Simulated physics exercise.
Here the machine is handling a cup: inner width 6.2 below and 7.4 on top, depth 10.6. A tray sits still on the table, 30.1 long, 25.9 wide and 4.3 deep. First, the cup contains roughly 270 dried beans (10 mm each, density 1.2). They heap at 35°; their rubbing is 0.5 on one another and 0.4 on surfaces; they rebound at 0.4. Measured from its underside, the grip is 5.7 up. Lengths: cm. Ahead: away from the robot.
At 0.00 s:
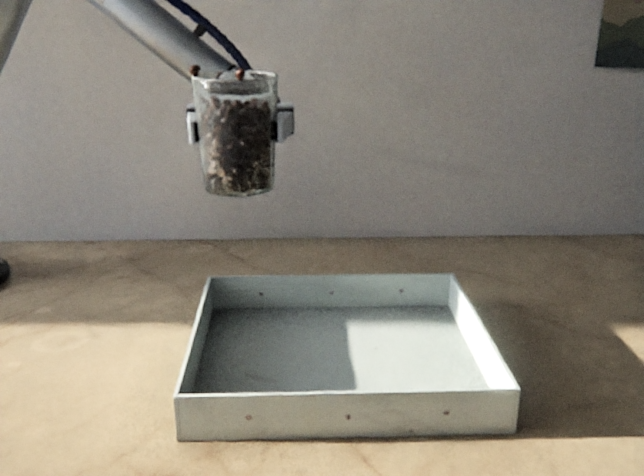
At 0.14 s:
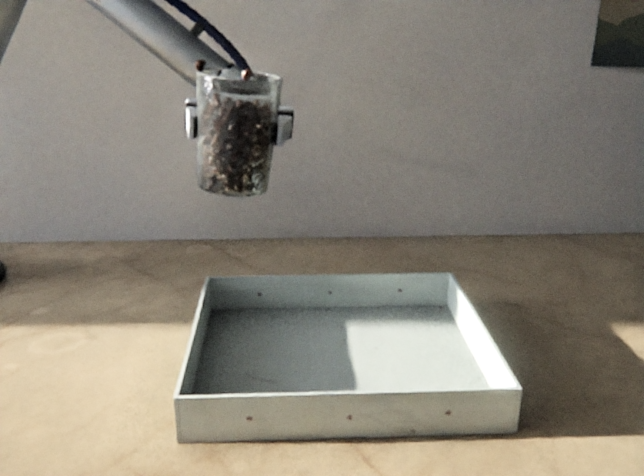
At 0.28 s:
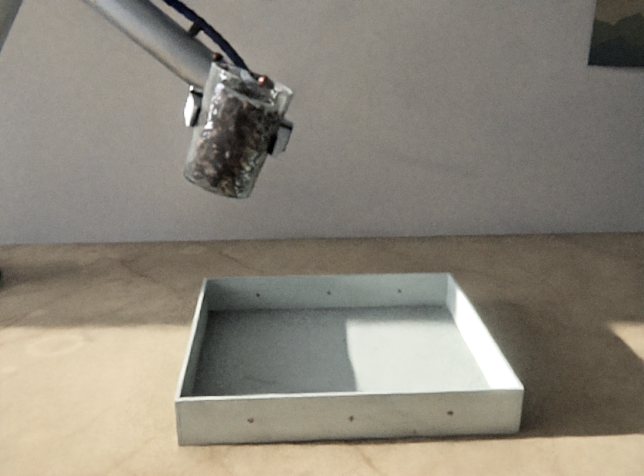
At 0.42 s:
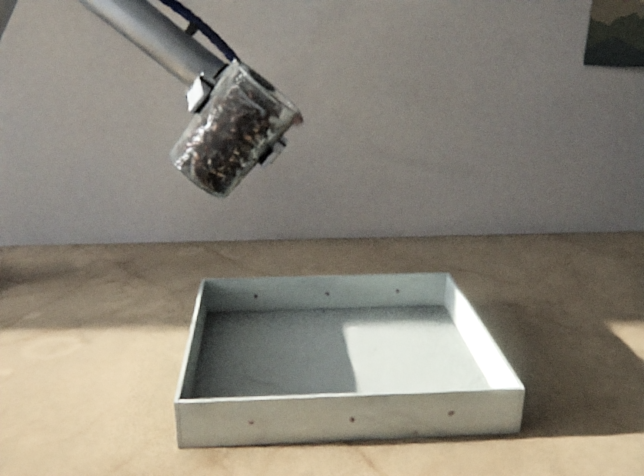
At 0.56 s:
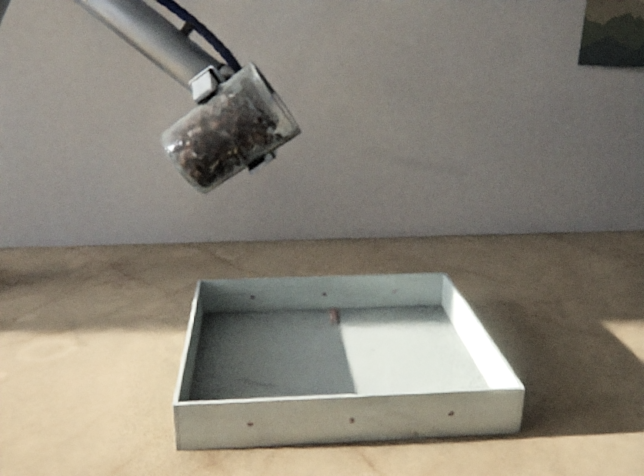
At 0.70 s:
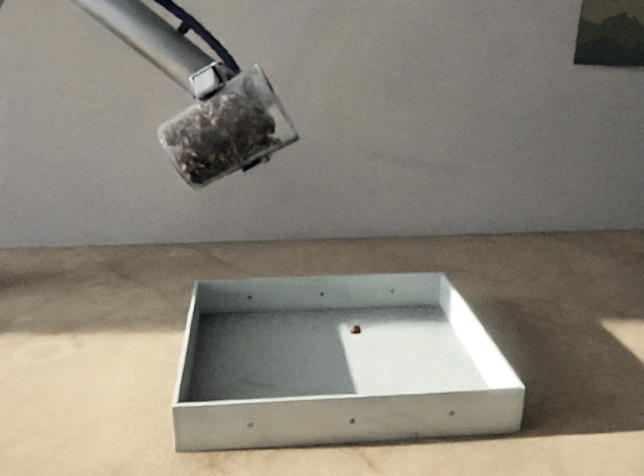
Robotic arm tilting a clear cup of dried beans rightward above a shallow pale tray, a single bean dropping into it.
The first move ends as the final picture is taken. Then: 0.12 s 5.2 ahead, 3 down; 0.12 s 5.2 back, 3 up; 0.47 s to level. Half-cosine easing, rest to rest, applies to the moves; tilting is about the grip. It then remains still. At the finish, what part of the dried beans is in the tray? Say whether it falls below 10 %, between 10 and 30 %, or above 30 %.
It falls below 10 %.
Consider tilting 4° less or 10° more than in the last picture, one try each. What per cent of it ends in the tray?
I'd say close to 5 and 15 per cent, in that order.
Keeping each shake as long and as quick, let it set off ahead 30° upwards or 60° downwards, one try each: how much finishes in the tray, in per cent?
Some 45 and 0 per cent.
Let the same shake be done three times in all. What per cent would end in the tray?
Estimate for that case: 15 %.
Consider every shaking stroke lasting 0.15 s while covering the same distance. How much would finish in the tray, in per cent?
Estimate for that case: 5 %.
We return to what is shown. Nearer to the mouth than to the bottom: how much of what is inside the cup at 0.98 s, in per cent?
Roughly 35 per cent.
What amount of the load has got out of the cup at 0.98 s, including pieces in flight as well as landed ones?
Roughly 5 percent up to then.
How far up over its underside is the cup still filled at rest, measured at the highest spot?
Height at rest: About 10.5 centimetres.
After 0.98 s, tilted 60° forward, highest piece 28 above the table; 253 in the cup, 1 in the tray, 19 in flight or on a rim.
After 1.27 s, tilted 13° forward, highest piece 30 above the table; 253 in the cup, 18 in the tray, 2 in flight or on a rim.
After 1.61 s, level, highest piece 30 above the table; 253 in the cup, 18 in the tray, 2 on the table or floor.
After 2.66 s, level, highest piece 30 above the table; 253 in the cup, 18 in the tray, 2 on the table or floor.
In the end, 253 in the cup, 18 in the tray, 2 on the table or floor. That is 7 % in the tray.
